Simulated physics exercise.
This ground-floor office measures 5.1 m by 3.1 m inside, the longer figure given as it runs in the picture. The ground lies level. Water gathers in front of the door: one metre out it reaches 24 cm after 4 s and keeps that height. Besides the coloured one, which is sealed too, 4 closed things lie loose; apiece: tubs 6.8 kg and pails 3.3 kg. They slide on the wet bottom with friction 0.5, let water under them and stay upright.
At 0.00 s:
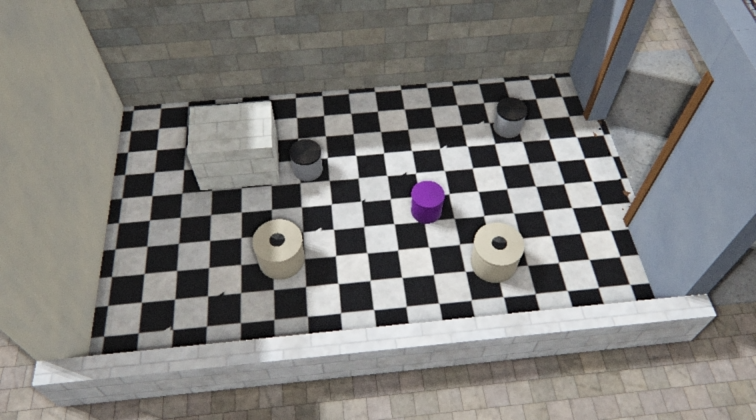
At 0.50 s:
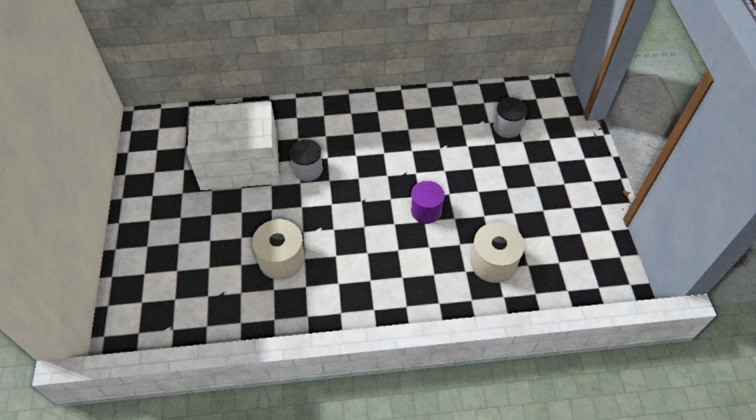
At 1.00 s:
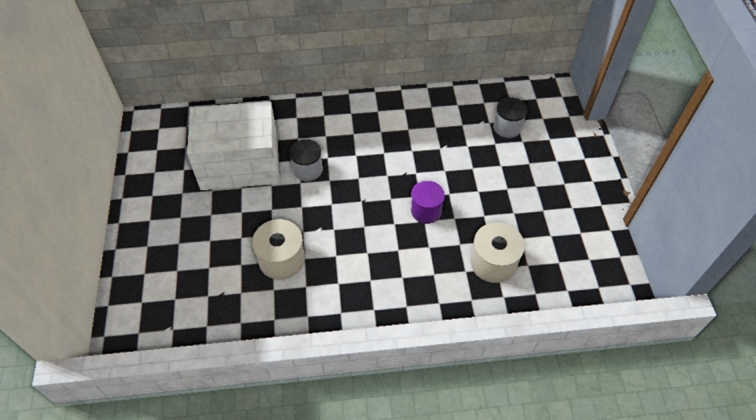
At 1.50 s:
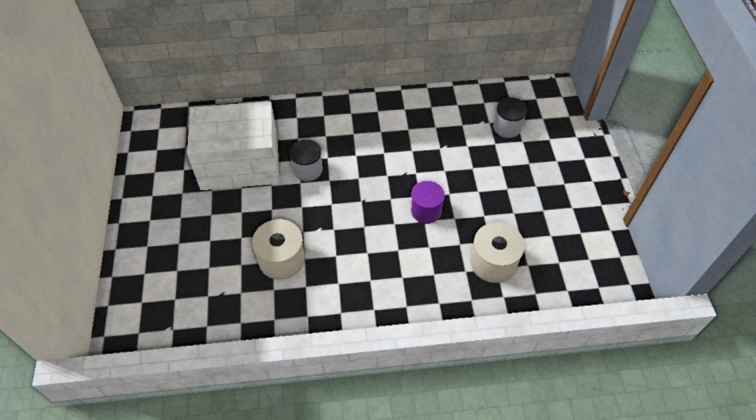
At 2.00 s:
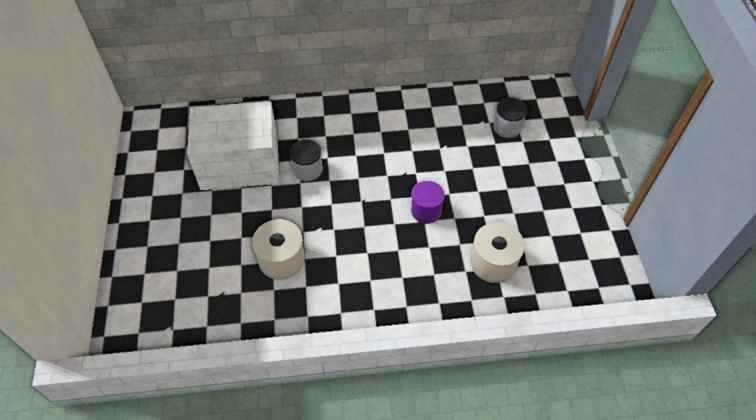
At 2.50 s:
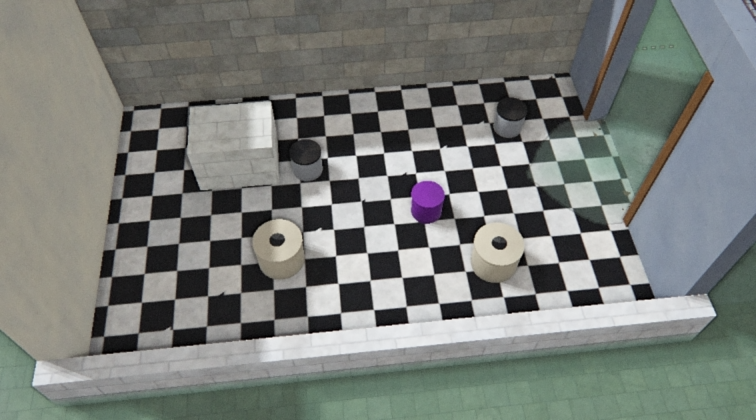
In a ground-floor office with a checkered floor, a purple pail, four other containers and a pale block stand still. Greenish water spreads over the paving outside and covers the ground by the doorway on the right, then slips inside across the nearest tiles, while every object stays put.
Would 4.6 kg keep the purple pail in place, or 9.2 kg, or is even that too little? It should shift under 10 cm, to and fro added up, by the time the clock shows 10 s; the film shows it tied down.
For it, neither weight holds it.
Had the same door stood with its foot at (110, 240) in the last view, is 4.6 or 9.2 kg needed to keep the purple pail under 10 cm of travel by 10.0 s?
In that case neither weight holds it.
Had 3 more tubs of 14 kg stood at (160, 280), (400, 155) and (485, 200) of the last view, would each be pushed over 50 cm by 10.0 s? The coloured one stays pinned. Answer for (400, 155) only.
It is over.
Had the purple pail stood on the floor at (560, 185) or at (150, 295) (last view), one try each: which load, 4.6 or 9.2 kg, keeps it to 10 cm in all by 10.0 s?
In turn: Neither holds; neither is enough.
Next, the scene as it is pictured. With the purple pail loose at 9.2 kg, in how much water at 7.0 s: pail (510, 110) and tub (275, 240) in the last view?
About 7 and 5 cm.
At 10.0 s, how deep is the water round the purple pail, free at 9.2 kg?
About 11 cm.
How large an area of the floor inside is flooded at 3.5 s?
About 3.0 m2.
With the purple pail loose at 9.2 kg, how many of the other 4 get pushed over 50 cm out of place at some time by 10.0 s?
4 of them.
After 3.5 s the purple pail would be 0 cm from its start with 4.6 kg and 0 cm from its start with 9.2 kg; 2 cm of water round it then.
After 4.5 s the purple pail would be 36 cm from its start with 4.6 kg and 3 cm from its start with 9.2 kg; 6 cm of water round it then.
After 7.0 s the purple pail would be 254 cm from its start with 4.6 kg and 57 cm from its start with 9.2 kg; 6 cm of water round it then.
After 10.0 s the purple pail would be 138 cm from its start with 4.6 kg and 76 cm from its start with 9.2 kg; 11 cm of water round it then.
